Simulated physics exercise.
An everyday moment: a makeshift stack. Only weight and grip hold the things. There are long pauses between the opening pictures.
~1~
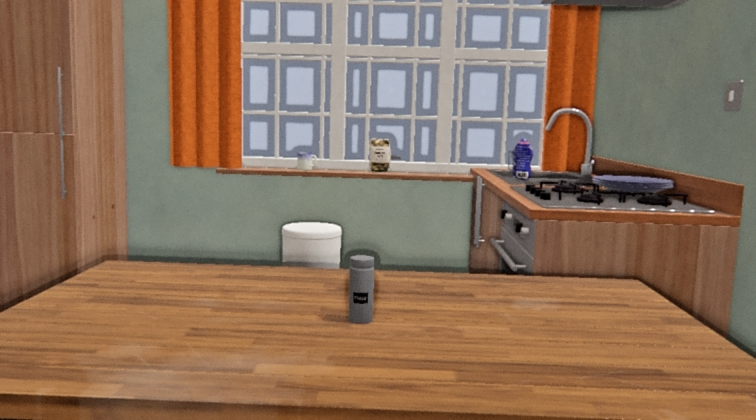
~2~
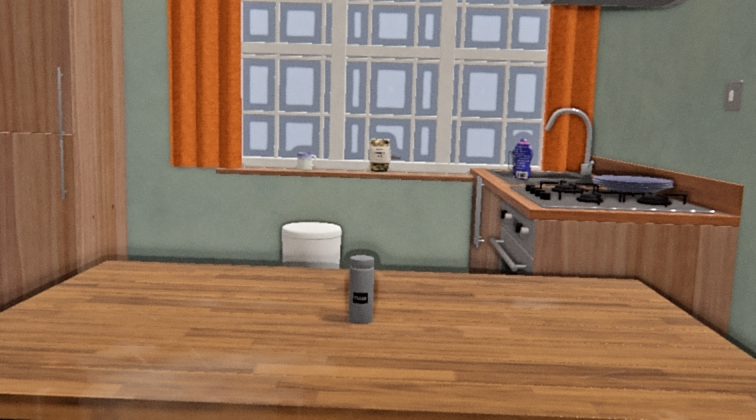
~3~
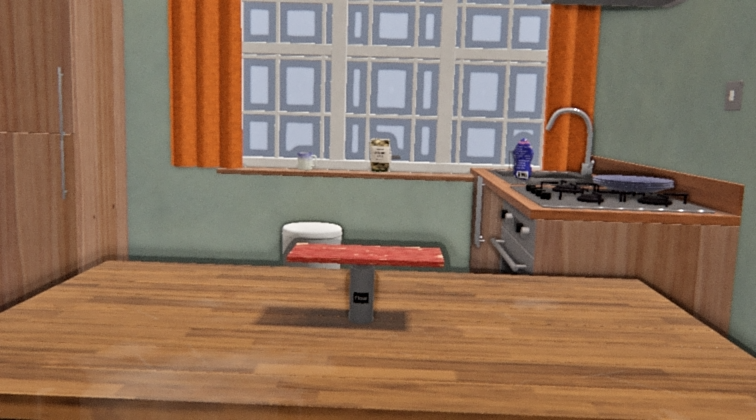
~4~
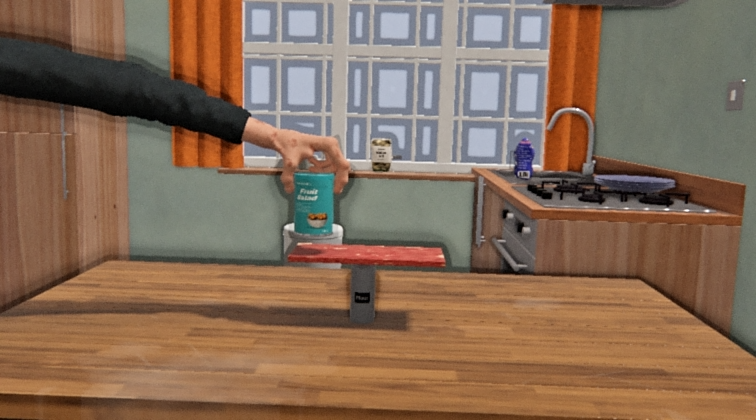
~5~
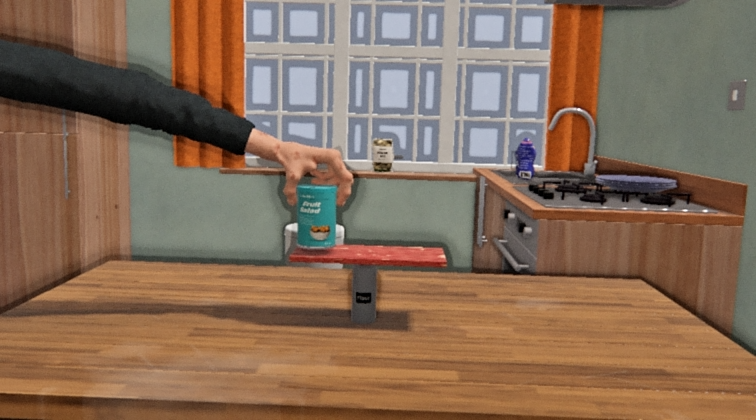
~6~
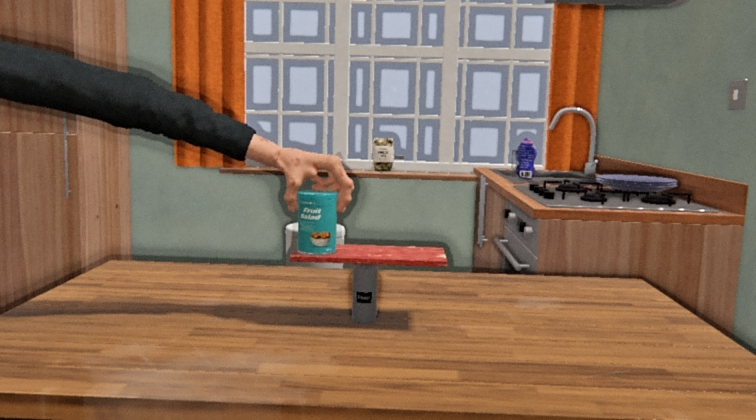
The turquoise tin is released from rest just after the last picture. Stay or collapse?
As it turns out, it gives way.
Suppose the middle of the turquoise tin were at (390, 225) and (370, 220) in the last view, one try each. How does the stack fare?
First, it gives way; second, it stays up.
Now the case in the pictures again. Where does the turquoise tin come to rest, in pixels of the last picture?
At about (248, 307).
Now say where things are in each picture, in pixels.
The last thing is not in view yet; grey shaker (361, 289), in the first frame.
The last thing is not in view yet; grey shaker (361, 289), in the second frame.
The last thing is not in view yet; grey shaker (362, 289), in the third frame.
Still above its spot; turquoise tin (314, 204); grey shaker (363, 289), in the fourth frame.
Still above its spot; turquoise tin (317, 216); grey shaker (364, 289), in the fifth frame.
In place under the hand; turquoise tin (317, 222); grey shaker (365, 289), in the sixth frame.
Then, 0.30 s on from there, turquoise tin now fallen; red board turned 40° from how it was put.
Then, 0.50 s on from there, red board turned 70° from how it was put.
Then, 0.80 s on from there, red board now fallen; grey shaker turned 74° from how it was put.
Then, 0.90 s on from there, grey shaker now fallen.
In the end, fallen, grey shaker, turquoise tin and red board. At the end, from the last picture's camera, turquoise tin near (248, 307). The stack loses its balance.
